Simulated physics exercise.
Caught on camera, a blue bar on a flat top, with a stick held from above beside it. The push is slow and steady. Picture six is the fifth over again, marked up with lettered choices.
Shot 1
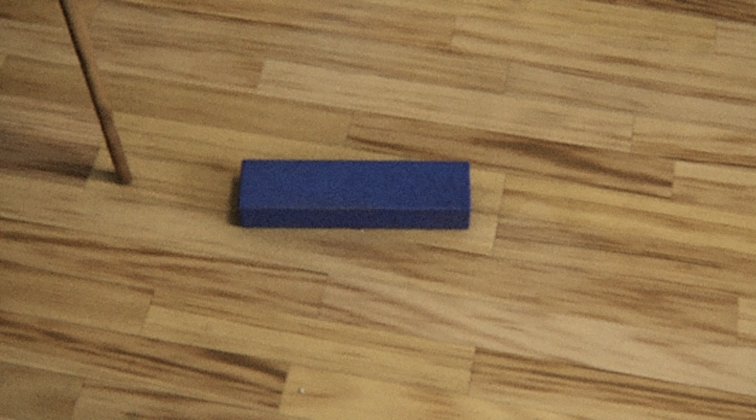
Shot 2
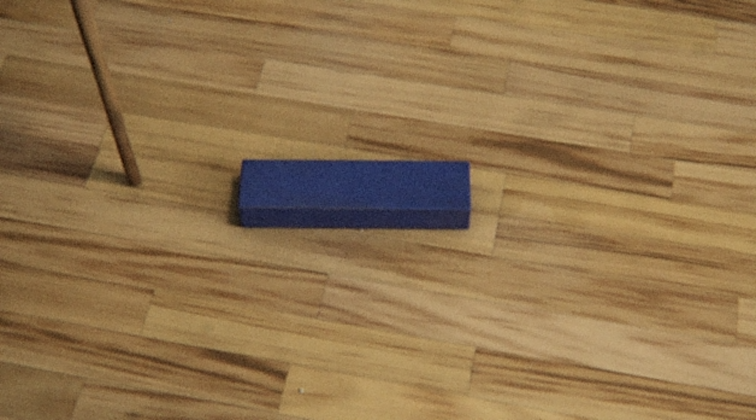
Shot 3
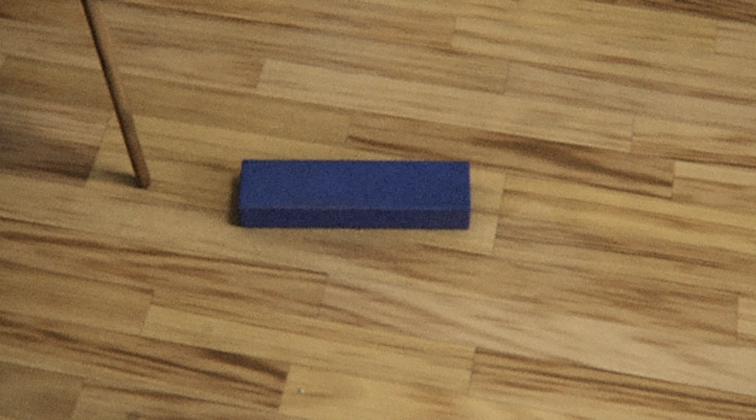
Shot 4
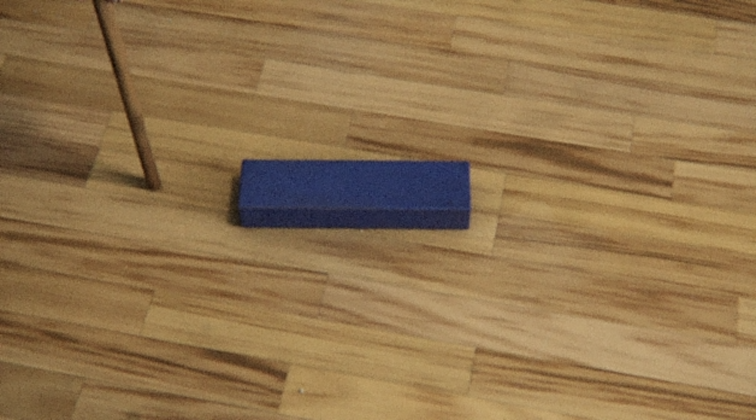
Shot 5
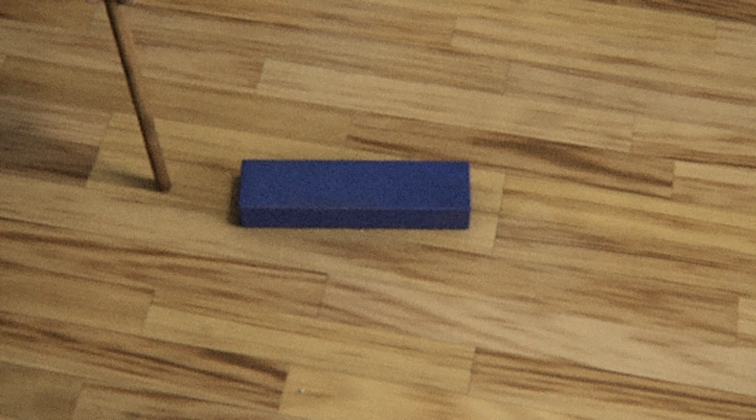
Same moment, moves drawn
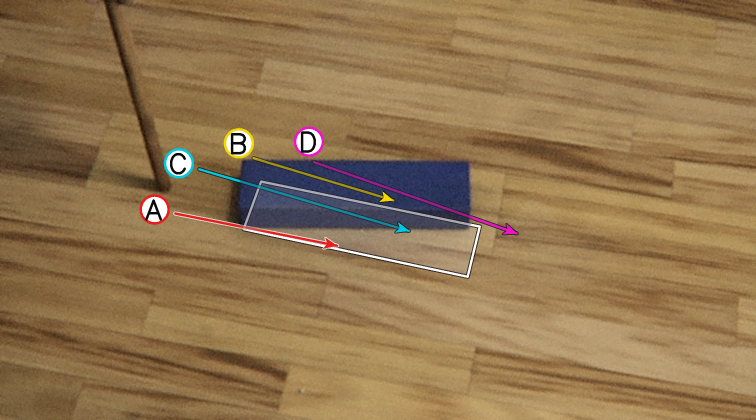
On a striped wooden surface, a thin stick reaching down from above slid slowly to the right, closing some of the gap to a blue bar, which did not move at all.
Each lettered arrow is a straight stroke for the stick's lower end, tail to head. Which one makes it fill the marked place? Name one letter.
Only D fits it in.
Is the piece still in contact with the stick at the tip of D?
No.
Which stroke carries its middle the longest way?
That is C.
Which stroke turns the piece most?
That is A.
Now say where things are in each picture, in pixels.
In the first picture, blue bar (355, 184).
In the second picture, blue bar (355, 184).
In the third picture, blue bar (355, 184).
In the fourth picture, blue bar (355, 184).
In the fifth picture, blue bar (355, 184).
On the marked copy, A from (175, 214) to (337, 246); B from (254, 158) to (393, 200); C from (199, 169) to (409, 231); D from (314, 162) to (517, 233).
Taking D. A third of the way, foot of the stick (385, 189), piece (359, 197).
Two thirds of the way, foot of the stick (458, 214), piece (361, 206).
When it is over, foot of the stick (517, 235), piece (362, 207); it fills the outline.
As for the rest, A leaves the piece out of the outline, at (438, 163); B leaves the piece out of the outline, at (365, 212); C leaves the piece out of the outline, at (537, 206).
